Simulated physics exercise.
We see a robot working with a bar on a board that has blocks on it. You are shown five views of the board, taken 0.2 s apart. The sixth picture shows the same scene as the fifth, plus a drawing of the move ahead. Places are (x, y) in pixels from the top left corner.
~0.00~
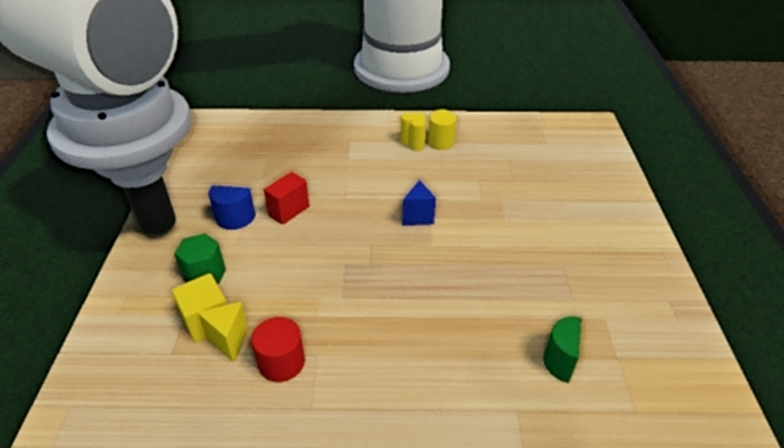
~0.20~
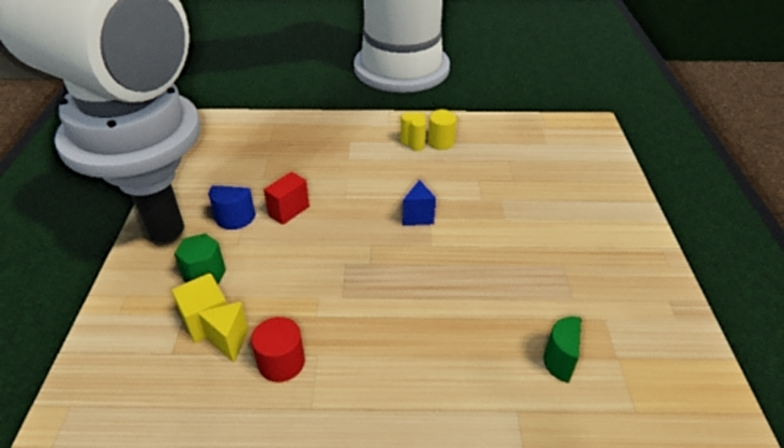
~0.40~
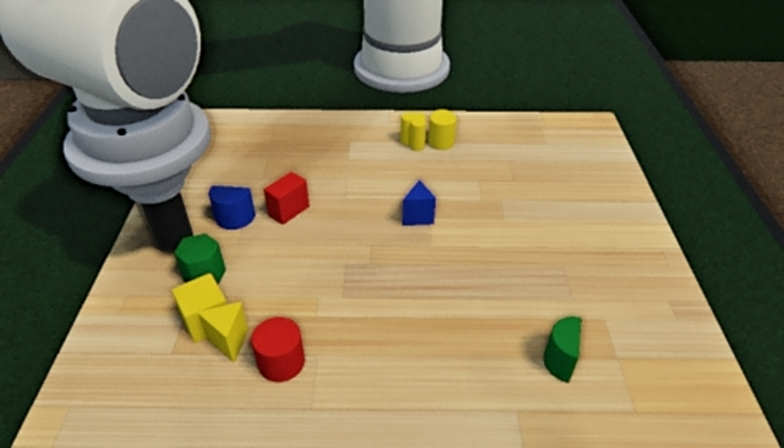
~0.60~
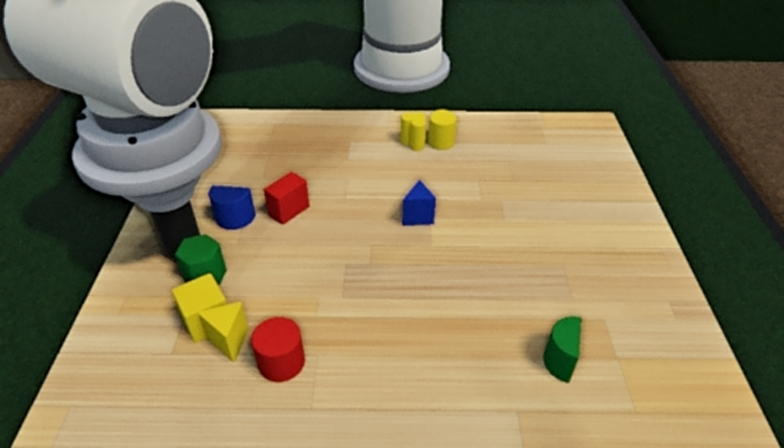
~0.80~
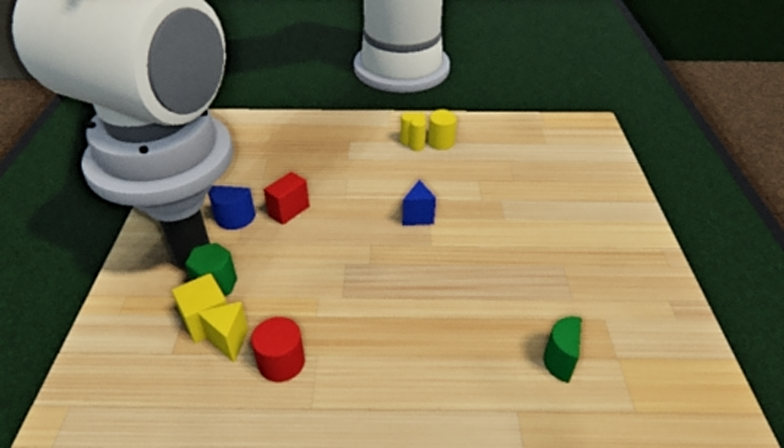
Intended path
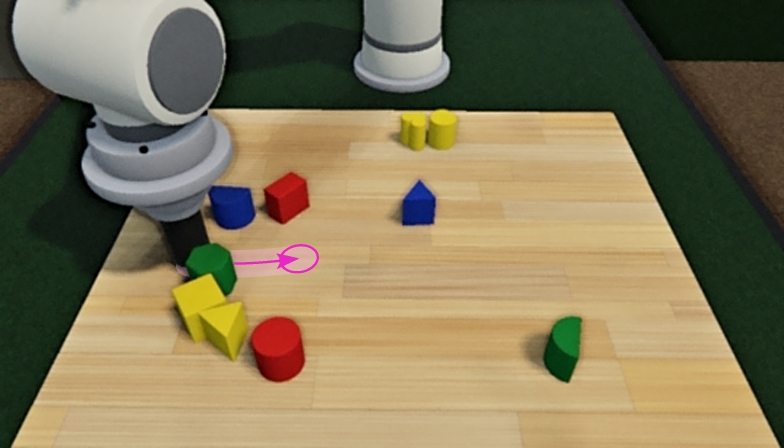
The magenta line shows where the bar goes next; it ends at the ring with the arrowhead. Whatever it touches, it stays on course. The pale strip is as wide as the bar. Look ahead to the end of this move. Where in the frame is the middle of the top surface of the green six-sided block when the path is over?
At (237, 266).
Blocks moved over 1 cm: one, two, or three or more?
I'd say just one block gets shifted by more than about 1 cm.
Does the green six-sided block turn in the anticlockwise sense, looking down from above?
I believe not.
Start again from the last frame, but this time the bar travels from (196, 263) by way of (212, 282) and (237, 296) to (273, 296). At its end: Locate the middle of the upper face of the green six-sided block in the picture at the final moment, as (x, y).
Its top centre lands on (293, 293).
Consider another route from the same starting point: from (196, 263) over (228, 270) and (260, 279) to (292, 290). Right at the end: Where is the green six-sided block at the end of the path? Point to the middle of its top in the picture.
It is going to be at (258, 289).
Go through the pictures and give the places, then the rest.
In the first frame, bar's lower end at (158, 222); yellow square piece at (198, 294); green six-sided block at (196, 247); yellow three-sided block at (222, 316); blue half-round block at (227, 193).
In the second frame, bar at (166, 230); blocks still.
In the third frame, bar at (175, 238); blocks still.
In the fourth frame, bar at (184, 246); blocks still.
In the fifth frame, bar at (193, 254); yellow square piece at (198, 294); green six-sided block at (208, 257); yellow three-sided block at (222, 316); blue half-round block at (227, 193).
Drawn move, from (196, 263) through (247, 263) to (299, 258).
What follows on the original path. One third of the way, bar at (229, 255); yellow square piece at (199, 298), turned 15° clockwise; green six-sided block at (231, 264), turned 40° clockwise; yellow three-sided block at (221, 320).
Two thirds of the way, bar at (263, 254); yellow square piece at (199, 297), turned 15° clockwise; green six-sided block at (237, 266), turned 65° clockwise; yellow three-sided block at (221, 319).
At the end, bar at (298, 250); yellow square piece at (199, 297), turned 15° clockwise; green six-sided block at (237, 266), turned 65° clockwise; yellow three-sided block at (221, 319); blue half-round block still.
